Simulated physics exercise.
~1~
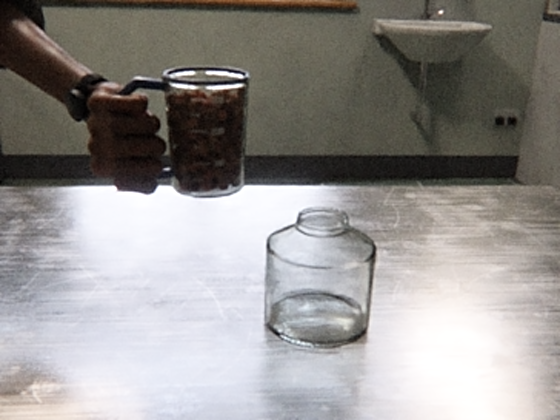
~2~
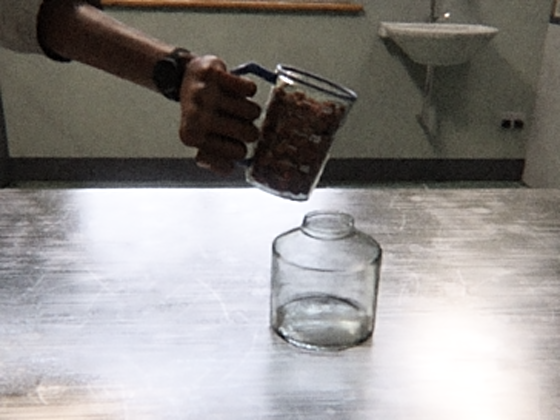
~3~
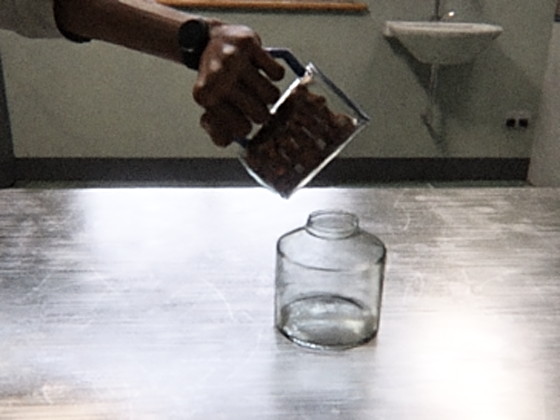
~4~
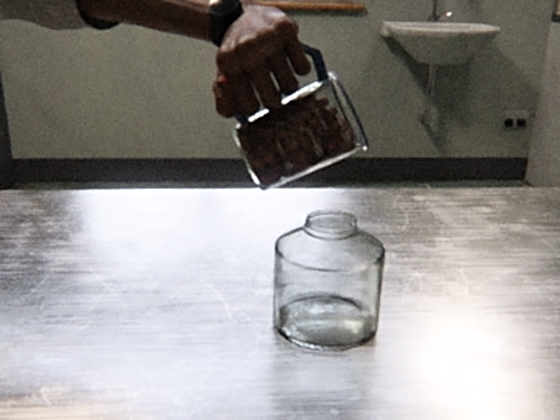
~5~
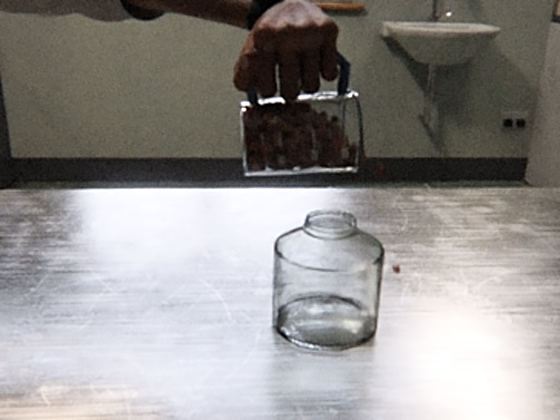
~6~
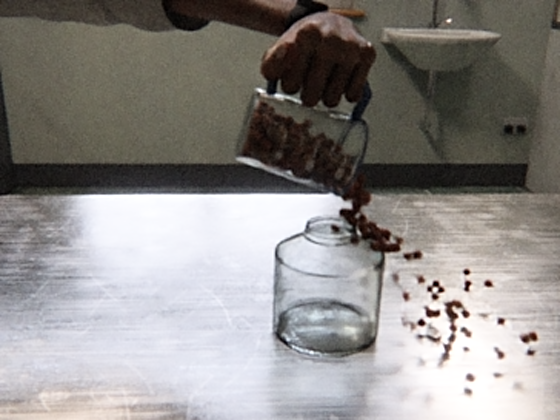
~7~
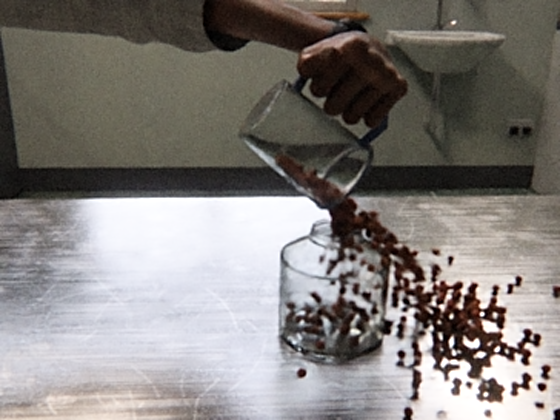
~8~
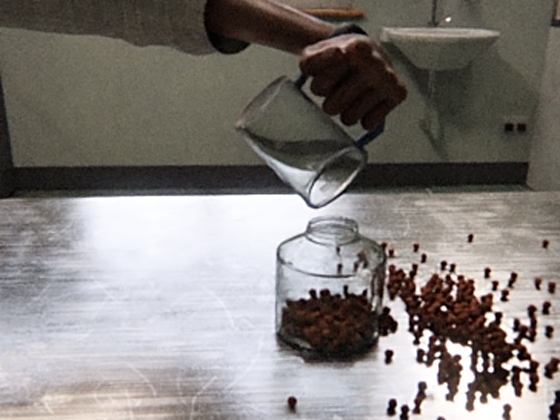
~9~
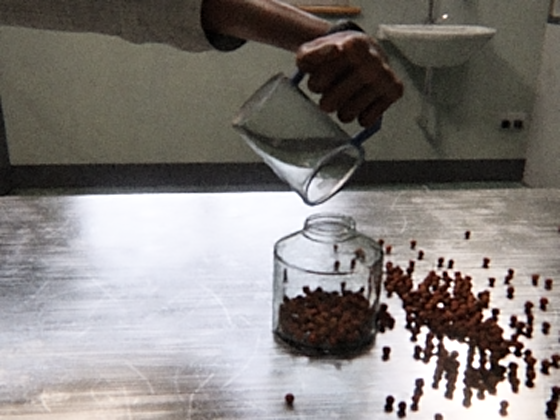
To begin with, a hand holds a clear measuring cup full of small reddish-brown pellets upright, above and to the left of an empty glass jar on a shiny metal table. The hand moves right and tips the cup over the jar until it lies on its side. A few pellets slip out, then a stream pours toward the right, much of it missing the narrow mouth and scattering over the table. As the cup tilts further, some pellets drop into the jar. Finally the cup hangs empty, the jar is partly filled, and most pellets lie spilt, mainly to its right.
